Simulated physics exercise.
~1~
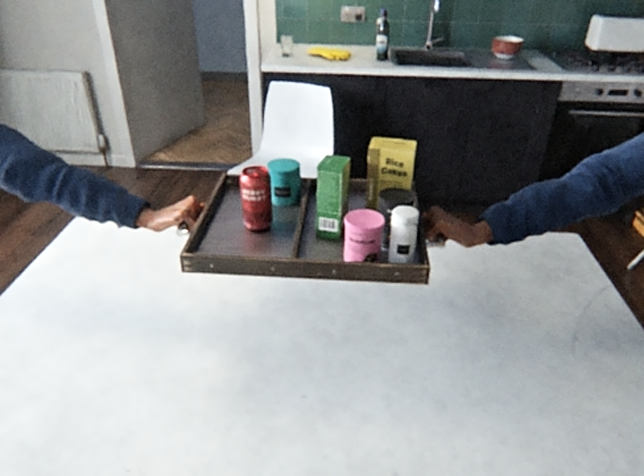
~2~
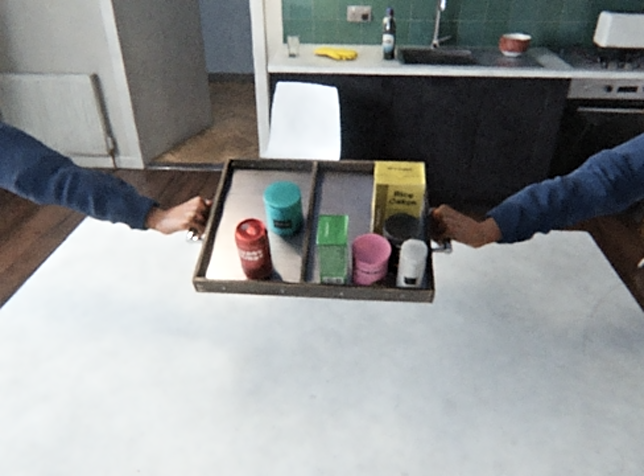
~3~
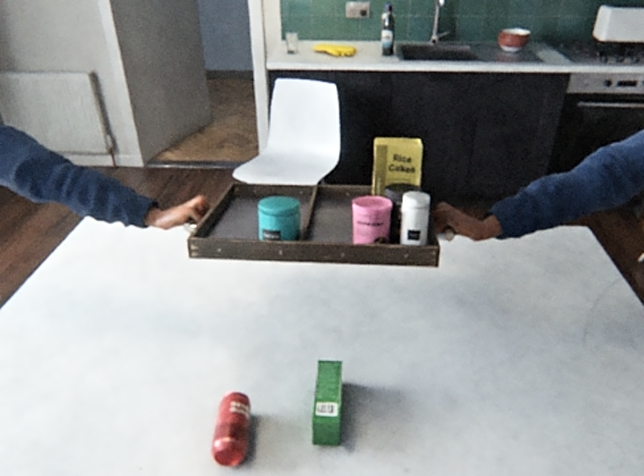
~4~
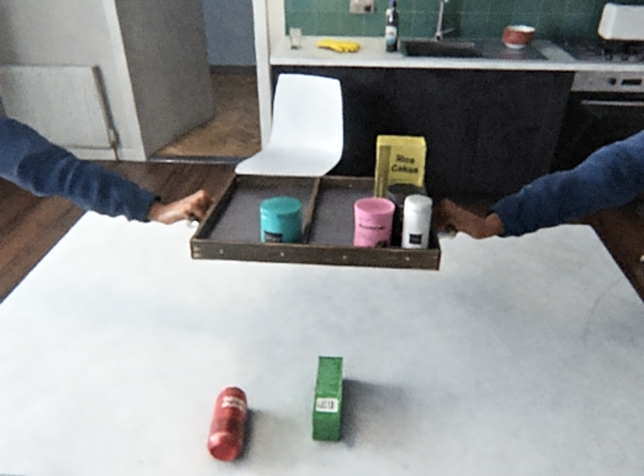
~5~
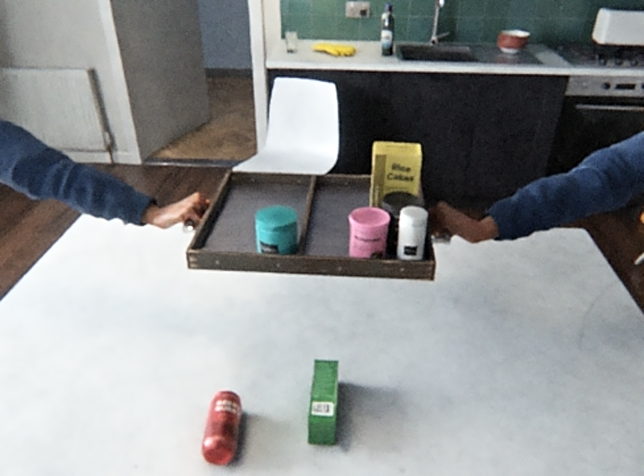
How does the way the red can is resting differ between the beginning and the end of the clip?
At the beginning the red can stands upright on the tray, and by the end it is lying on its side on the white table.
